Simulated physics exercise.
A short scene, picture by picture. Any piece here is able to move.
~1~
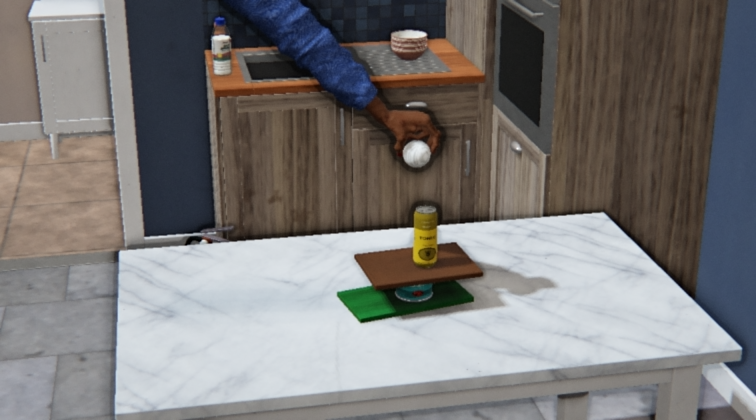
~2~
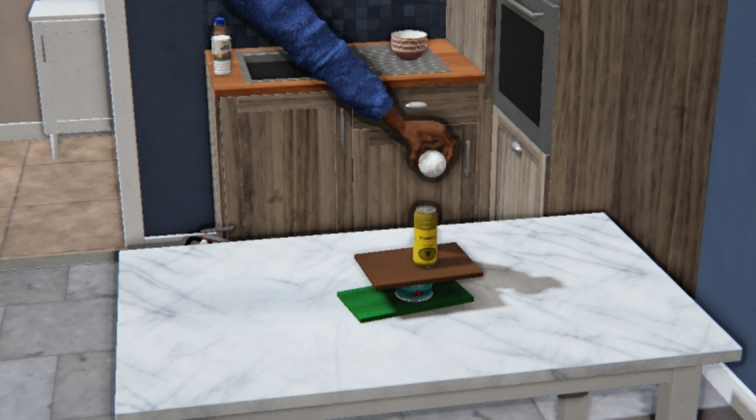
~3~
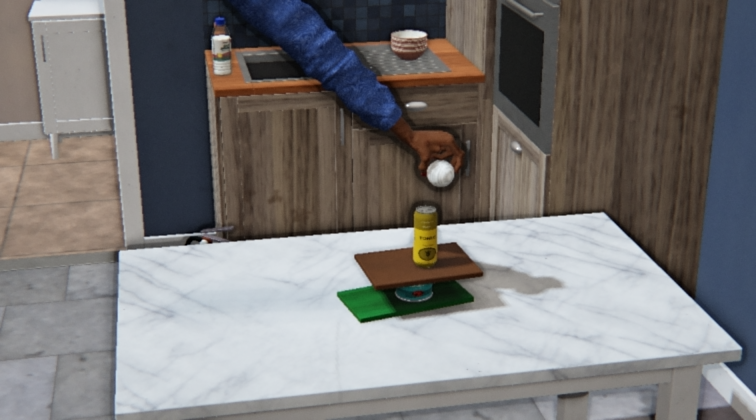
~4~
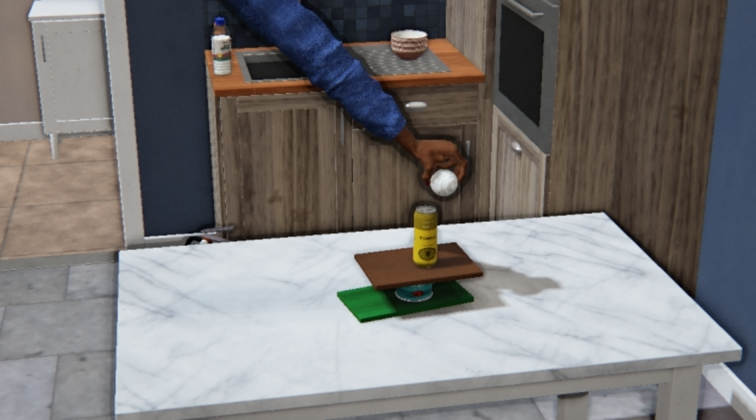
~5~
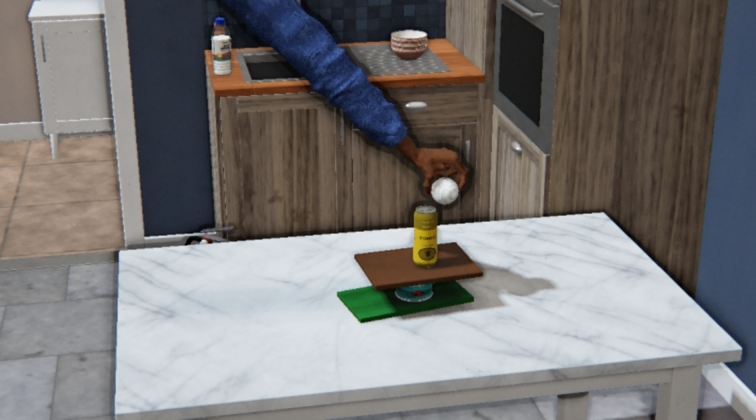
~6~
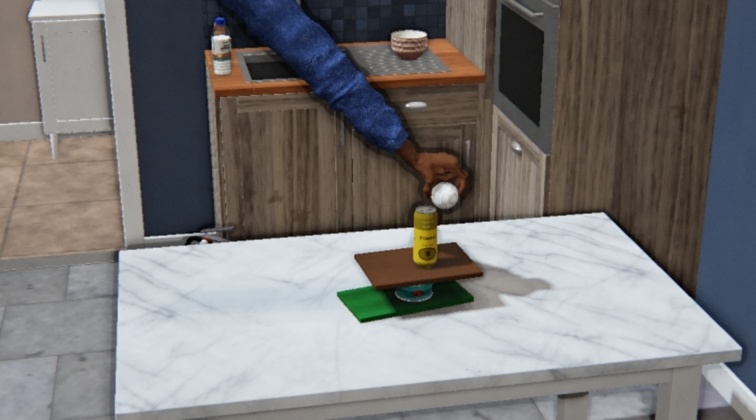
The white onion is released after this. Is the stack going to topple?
Yes, it topples.
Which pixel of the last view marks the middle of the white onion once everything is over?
Close to pixel (503, 291).
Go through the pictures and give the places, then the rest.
The first frame shows coming down; white onion (417, 154).
The second frame shows coming down; white onion (432, 163); green board (405, 297).
The third frame shows coming down; white onion (441, 173).
The fourth frame shows coming down; white onion (444, 182); green board (405, 297).
The fifth frame shows coming down; white onion (445, 190).
The sixth frame shows set down, still held; white onion (445, 195); green board (405, 297).
Then, 0.70 s past the last view, white onion and yellow can now fallen; brown tray rocked 21° from its first pose.
Then, 1.00 s past the last view, brown tray rocked 31° from its first pose.
Finally, fallen, white onion, brown tray and yellow can; the other 2 still in place. Final places as the last picture's camera would see them, white onion near (503, 291). The pile gives way.
